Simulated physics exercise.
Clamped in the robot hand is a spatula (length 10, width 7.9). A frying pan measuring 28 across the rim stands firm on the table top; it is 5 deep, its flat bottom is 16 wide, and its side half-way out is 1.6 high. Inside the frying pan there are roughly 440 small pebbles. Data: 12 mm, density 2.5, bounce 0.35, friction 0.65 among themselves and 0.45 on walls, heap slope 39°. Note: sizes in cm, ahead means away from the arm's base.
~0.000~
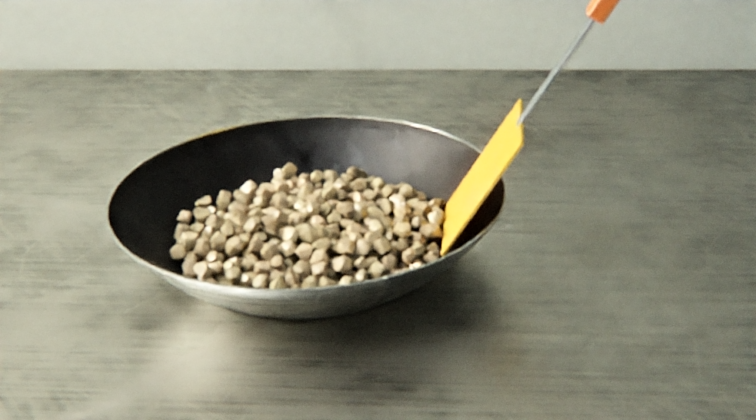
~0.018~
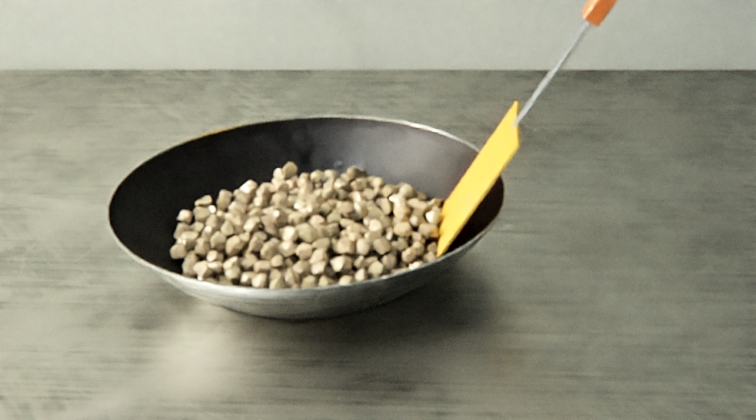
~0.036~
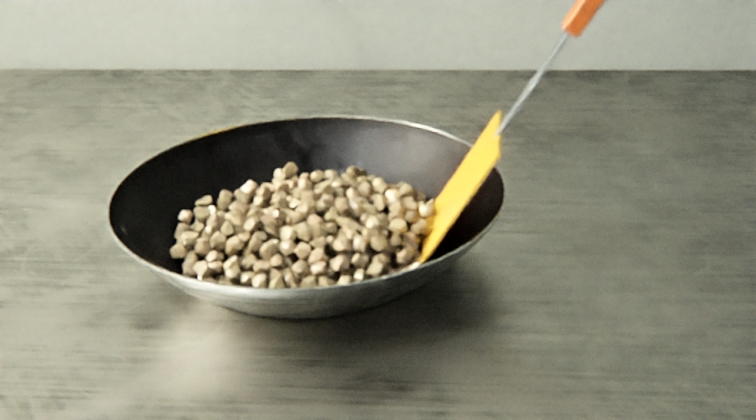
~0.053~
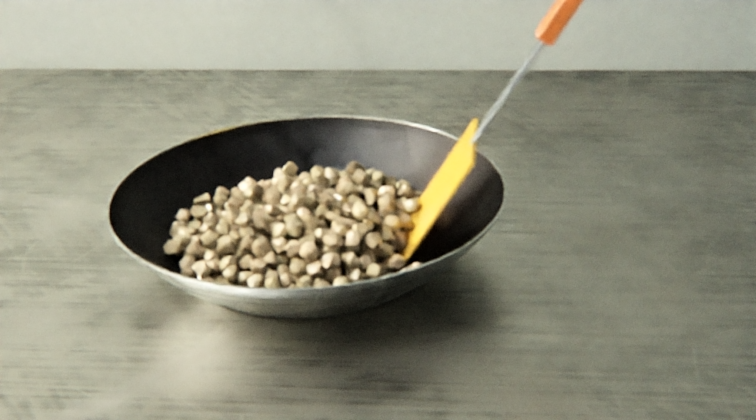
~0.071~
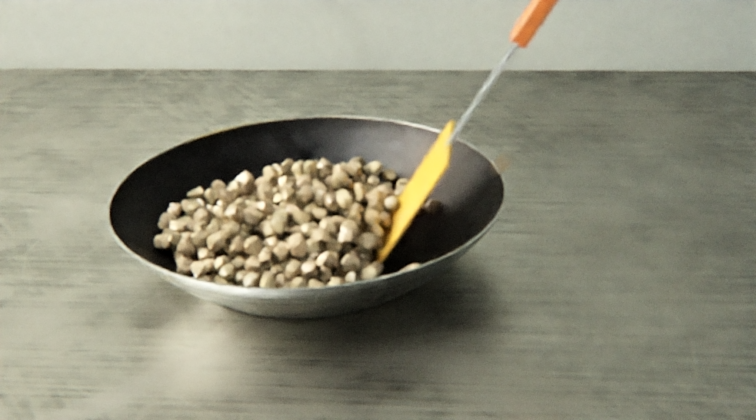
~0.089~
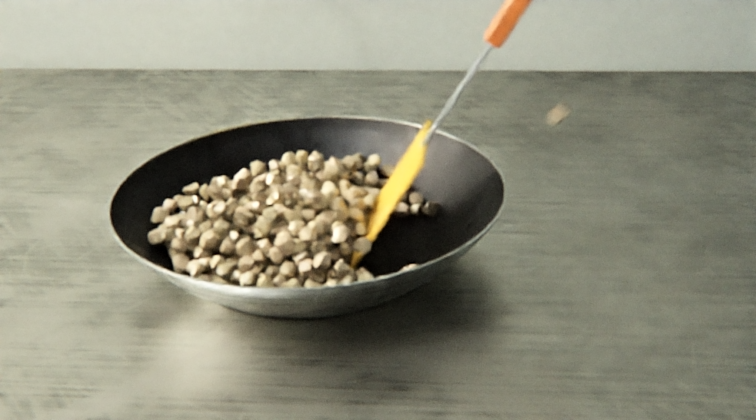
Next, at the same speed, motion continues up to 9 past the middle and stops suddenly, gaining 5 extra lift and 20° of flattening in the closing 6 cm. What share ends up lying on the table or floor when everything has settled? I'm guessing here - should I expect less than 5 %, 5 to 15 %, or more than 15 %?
You should expect more than 15 %.
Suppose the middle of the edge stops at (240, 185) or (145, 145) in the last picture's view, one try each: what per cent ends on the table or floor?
The two tries give near 5 and near 35 in a hundred.
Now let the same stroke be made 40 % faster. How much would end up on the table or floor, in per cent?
Some 30 in a hundred.
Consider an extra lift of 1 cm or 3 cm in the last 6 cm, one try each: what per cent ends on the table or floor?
20 and 30 per cent.
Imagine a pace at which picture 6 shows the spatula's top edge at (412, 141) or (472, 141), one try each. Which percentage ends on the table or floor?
Near 25 per cent in the first try and near 10 per cent in the second.
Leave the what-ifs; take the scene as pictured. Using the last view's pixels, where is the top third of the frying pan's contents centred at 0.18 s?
Near pixel (200, 196).
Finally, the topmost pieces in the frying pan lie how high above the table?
Close to 6.0 centimetres high.
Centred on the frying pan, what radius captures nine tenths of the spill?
Distance from centre: Approx. 45 cm.
After 0.13 s, sloping 58°, highest piece 19 above the table; 439 in the frying pan, 1 on the blade or in flight.
After 0.18 s, sloping 51°, highest piece 25 above the table; 439 in the frying pan, 1 on the blade or in flight.
After 0.40 s, sloping 38°, highest piece 29 above the table; 355 in the frying pan, 35 on the table or floor, 50 on the blade or in flight.
After 1.45 s, sloping 38°, highest piece 6 above the table; 354 in the frying pan, 86 on the table or floor.
In the end, 354 in the frying pan, 86 on the table or floor. That is 20 % on the table or floor.
